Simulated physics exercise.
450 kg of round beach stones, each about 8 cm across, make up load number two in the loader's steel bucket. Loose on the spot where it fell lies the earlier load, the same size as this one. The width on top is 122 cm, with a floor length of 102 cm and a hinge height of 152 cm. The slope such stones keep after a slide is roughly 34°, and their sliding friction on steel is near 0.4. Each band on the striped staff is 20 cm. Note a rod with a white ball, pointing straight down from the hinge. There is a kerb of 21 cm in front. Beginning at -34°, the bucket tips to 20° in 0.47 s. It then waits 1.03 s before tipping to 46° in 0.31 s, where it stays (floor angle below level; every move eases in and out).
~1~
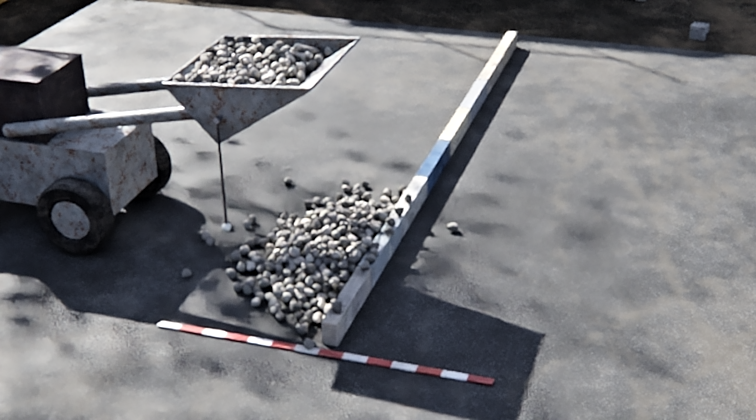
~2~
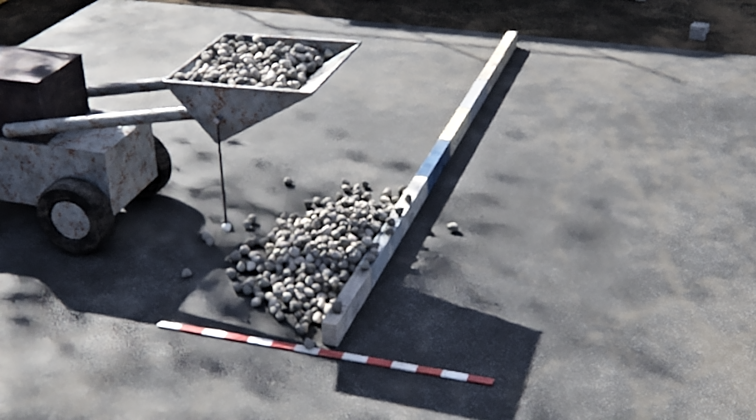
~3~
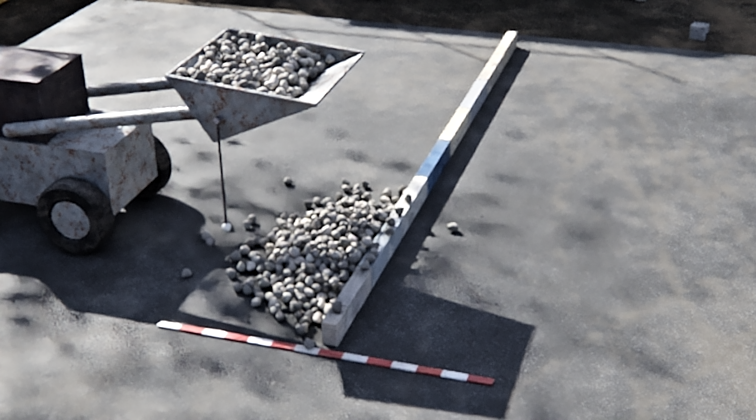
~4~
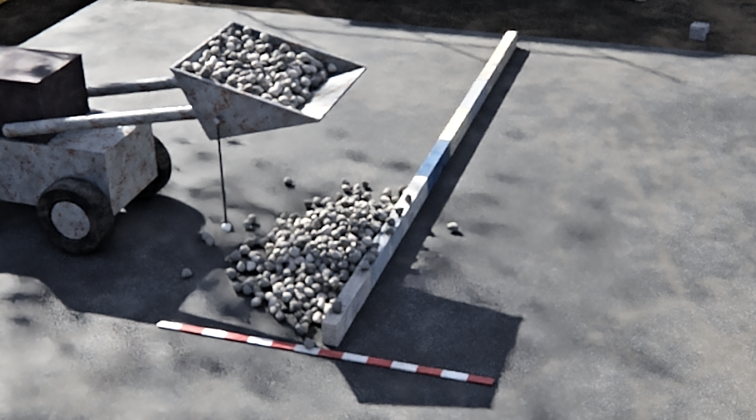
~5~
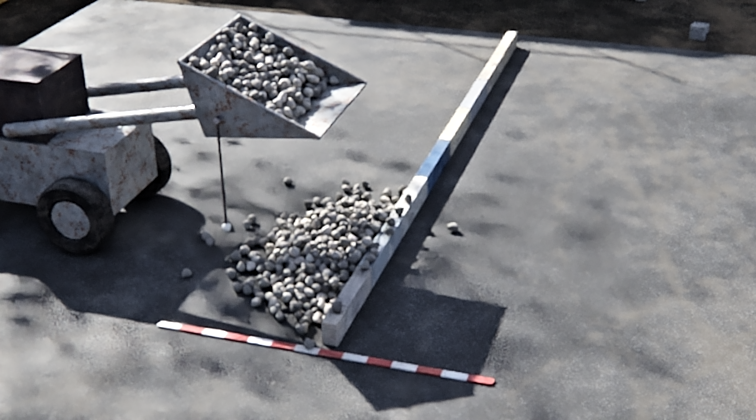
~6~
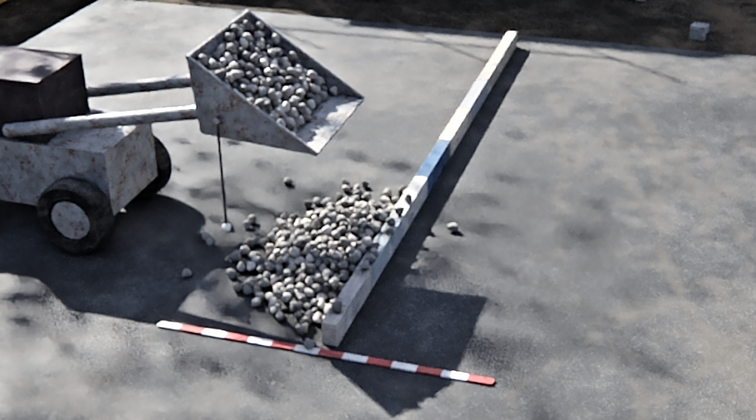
At the start, a wheeled loader on the left holds a steel bucket of grey stones above paved ground, beside a loose stone pile lying against a long kerb. The bucket steadily tilts forward, its back rising and its front lip lowering, while the stones stay inside and its shadow narrows.
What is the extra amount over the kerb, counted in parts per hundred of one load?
Close to 59 parts in a hundred.
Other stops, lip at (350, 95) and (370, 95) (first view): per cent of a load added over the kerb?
The first would add some 90 per cent and the second some 95 per cent.
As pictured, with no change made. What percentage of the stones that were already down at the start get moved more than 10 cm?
I'd put it at about 5 per cent.
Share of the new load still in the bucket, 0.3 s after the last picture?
About 100 percent.
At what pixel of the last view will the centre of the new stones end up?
They end up centred around (402, 255).
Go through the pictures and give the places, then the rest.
In the first frame, lip at (311, 90), floor tilted -34°, highest stones at (254, 54). The earlier load is highest near (363, 240), 26 cm above ground level, 100 % on this side of the kerb.
In the second frame, the bucket is at -32°, its lip at (312, 94); the top of the load is at (244, 51).
In the third frame, lip at (316, 105), floor tilted -25°, highest stones at (230, 45).
In the fourth frame, lip at (319, 121), floor tilted -16°, highest stones at (227, 39).
In the fifth frame, lip at (320, 138), floor tilted -6°, highest stones at (234, 34).
In the sixth frame, the bucket is at 4°, its lip at (317, 155); the top of the load is at (241, 32).
Then, 0.1 s after the last picture the floor is at 17°; in per cent of one load, 100 in the bucket, 100 on this side of the kerb; the foremost stones are at (389, 242).
Then, 0.3 s after the last picture the floor is at 20°; in per cent of one load, 100 in the bucket, 100 on this side of the kerb; the foremost stones are at (389, 242).
Then, 2.0 s after the last picture the floor is at 46°; in per cent of one load, 0 in the bucket, 141 on this side of the kerb, 59 over the kerb; the foremost stones are at (605, 267).
Then, 4.7 s after the last picture the floor is at 46°; in per cent of one load, 0 in the bucket, 141 on this side of the kerb, 59 over the kerb; the foremost stones are at (629, 267). Net gain over the kerb, 59.
